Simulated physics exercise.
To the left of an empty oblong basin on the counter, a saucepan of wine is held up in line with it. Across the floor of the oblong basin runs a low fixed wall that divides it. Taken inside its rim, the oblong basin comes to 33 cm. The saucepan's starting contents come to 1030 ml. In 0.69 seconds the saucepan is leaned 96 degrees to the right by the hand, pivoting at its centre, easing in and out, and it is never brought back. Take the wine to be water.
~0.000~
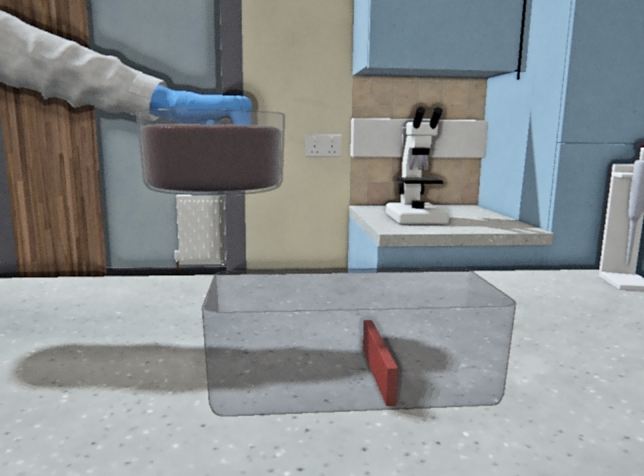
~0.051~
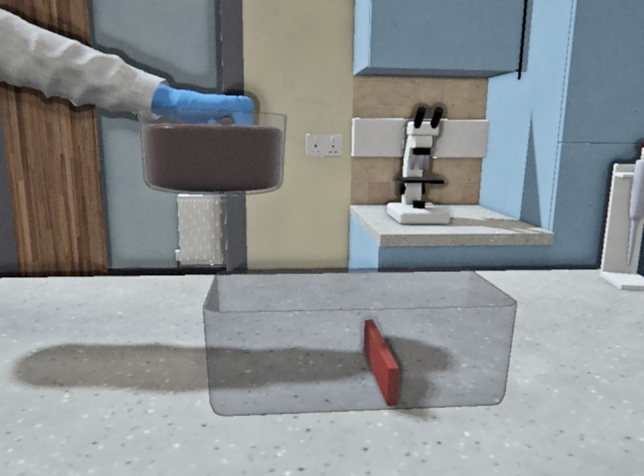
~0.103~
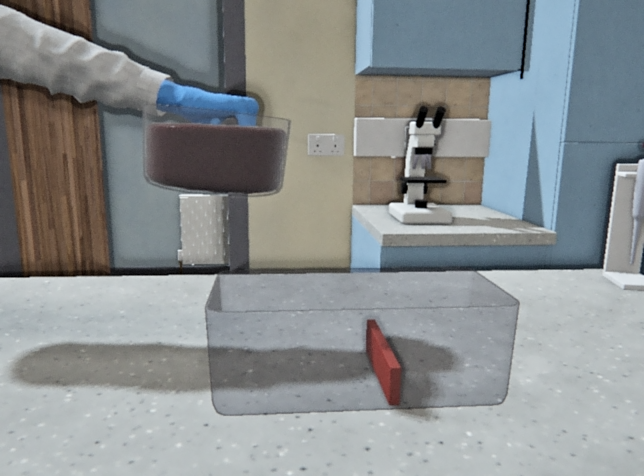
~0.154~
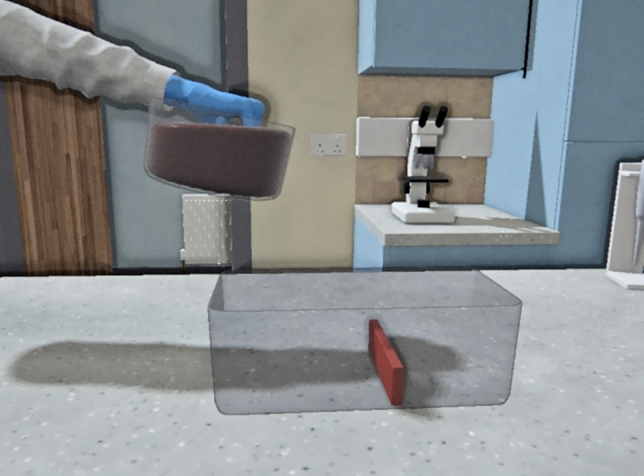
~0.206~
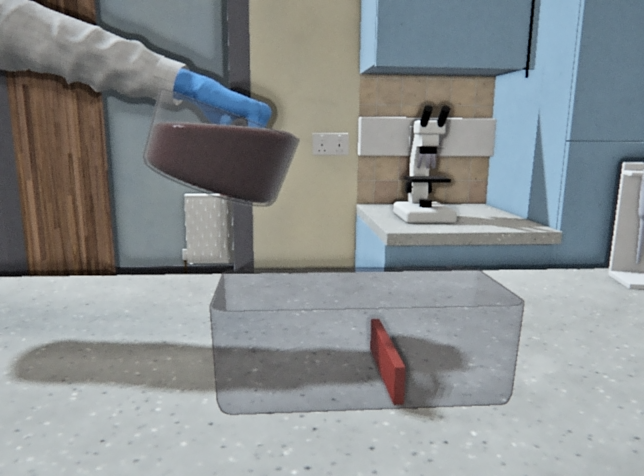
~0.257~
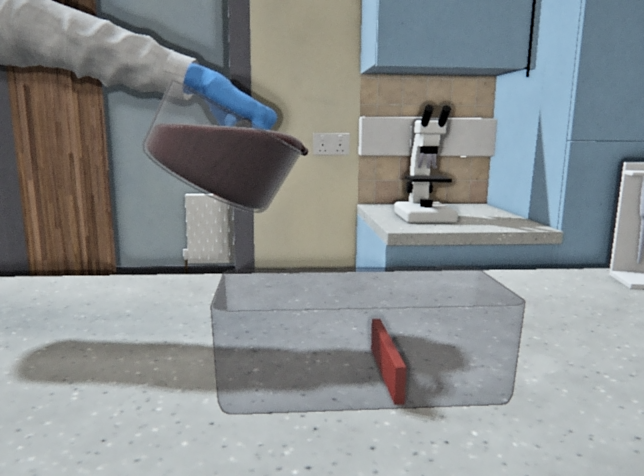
At the start, a blue-gloved hand holds a clear container of dark liquid level, above and left of an empty transparent basin with a red upright piece inside. The hand gradually tilts the container to the right, and the liquid shifts toward the lowered rim until a little reaches over its edge.
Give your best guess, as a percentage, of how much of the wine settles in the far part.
I would say 8 per cent of it settles there.
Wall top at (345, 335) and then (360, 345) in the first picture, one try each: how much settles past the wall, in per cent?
Around 40 and 25 percent, in that order.
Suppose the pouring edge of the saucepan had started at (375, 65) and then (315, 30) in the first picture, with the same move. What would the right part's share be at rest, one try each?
Near 80 in a hundred on the first go and near 55 in a hundred on the second.
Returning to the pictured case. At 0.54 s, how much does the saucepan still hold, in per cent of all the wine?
Close to 38 percent of the liquid remains at that time.
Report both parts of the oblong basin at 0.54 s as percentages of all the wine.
Lab note: Left near 20, right near 0.
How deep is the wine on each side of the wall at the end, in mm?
Depths: Left near 34 mm, right near 4 mm.
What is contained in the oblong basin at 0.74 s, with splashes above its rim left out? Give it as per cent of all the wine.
It works out near 80 per cent.
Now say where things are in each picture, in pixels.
In the first frame, it leans 0°; its right rim is at (284, 116); the wine meets the walls at (144, 127) and (281, 128); the oblong basin's rim runs from (210, 291) to (491, 286); the wall's top is at (379, 343).
In the second frame, it leans 1°; its right rim is at (285, 118); the wine meets the walls at (146, 126) and (282, 129).
In the third frame, it leans 5°; its right rim is at (289, 122); the wine meets the walls at (149, 125) and (286, 130).
In the fourth frame, it leans 11°; its right rim is at (294, 130); the wine meets the walls at (154, 125) and (291, 132).
In the fifth frame, it leans 20°; its right rim is at (298, 141); the wine meets the walls at (156, 127) and (297, 134).
In the sixth frame, it leans 29°; its right rim is at (299, 154); the wine meets the walls at (154, 128) and (299, 148); 3 per cent is over the edge.
Then, 0.54 s in, the tilt is 85° and 37 per cent is still to pour, 20 is left of the wall and 0 right of it.
Then, 0.74 s in, the tilt is 96° and 10 per cent is still to pour, 79 is left of the wall and 1 right of it.
Then, 0.96 s in, the tilt is 96° and 3 per cent is still to pour, 86 is left of the wall and 5 right of it.
Then, 1.19 s in, the tilt is 96° and 1 per cent is still to pour, 89 is left of the wall and 8 right of it.
Finally, 89 per cent lies left of the wall, 8 right of it and 2 outside.
